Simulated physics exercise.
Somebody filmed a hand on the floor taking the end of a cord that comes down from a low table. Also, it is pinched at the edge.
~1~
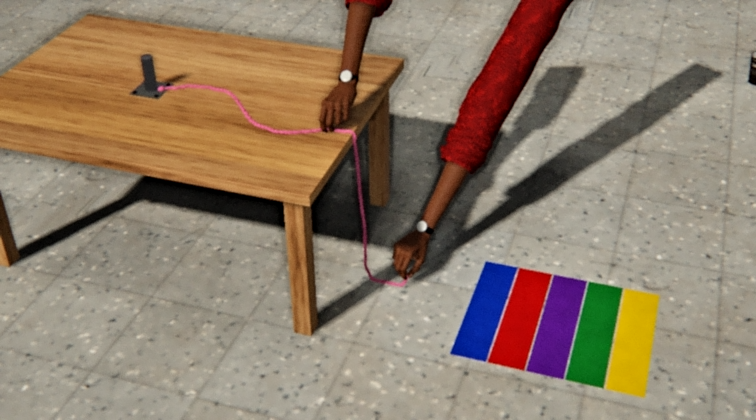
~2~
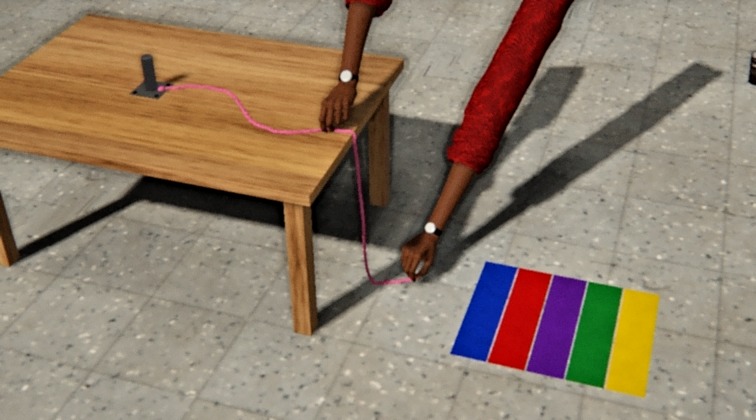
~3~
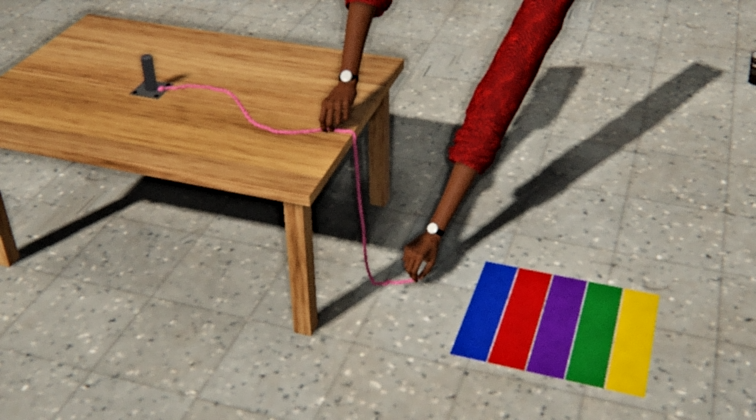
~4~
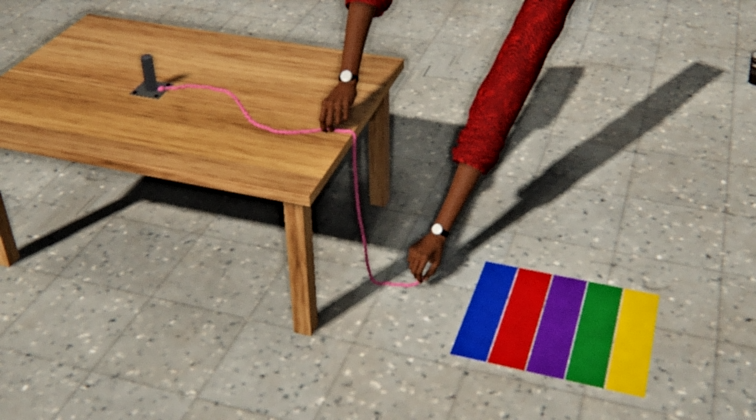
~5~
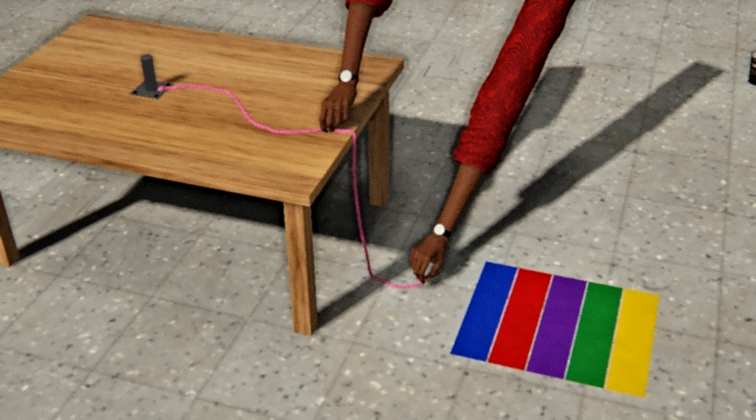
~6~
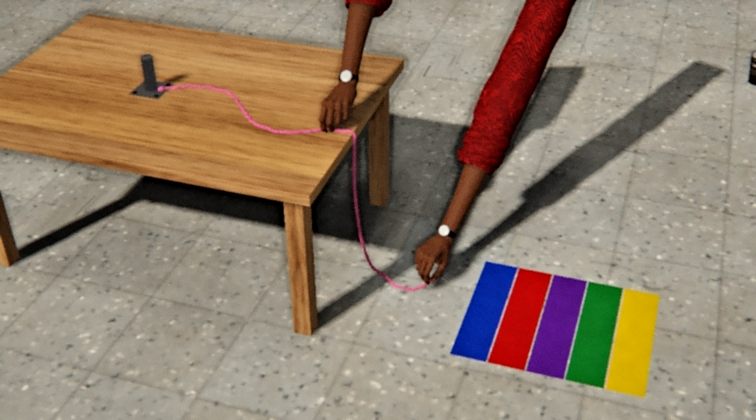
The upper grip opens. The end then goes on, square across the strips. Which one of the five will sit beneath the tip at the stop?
The purple strip will.
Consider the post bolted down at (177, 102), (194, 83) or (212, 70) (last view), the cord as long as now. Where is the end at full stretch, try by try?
About (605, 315), then (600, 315), then (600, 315).
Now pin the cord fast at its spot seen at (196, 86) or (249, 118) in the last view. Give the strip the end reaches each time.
First try purple, second try red.
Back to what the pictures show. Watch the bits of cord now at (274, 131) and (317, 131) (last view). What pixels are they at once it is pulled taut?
Point one: (313, 124); point two: (352, 134).
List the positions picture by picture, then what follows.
The first frame shows end (407, 276); blue (474, 339); red (512, 348); purple (550, 356); green (589, 364); yellow (628, 373).
The second frame shows end (416, 278); cord through (193, 87) (241, 106) (288, 133) (355, 145) (362, 209) (368, 273).
The third frame shows end (418, 279).
The fourth frame shows end (423, 280); cord through (193, 87) (241, 106) (288, 133) (354, 145) (358, 209) (370, 272).
The fifth frame shows end (425, 280).
The sixth frame shows end (430, 281); cord through (193, 87) (241, 106) (288, 133) (354, 145) (357, 209) (376, 271).
Soon after, end near (490, 293); over blue.
Then, end near (535, 303); over red.
At full stretch, end near (562, 308); over purple. It gets as far as the purple strip.
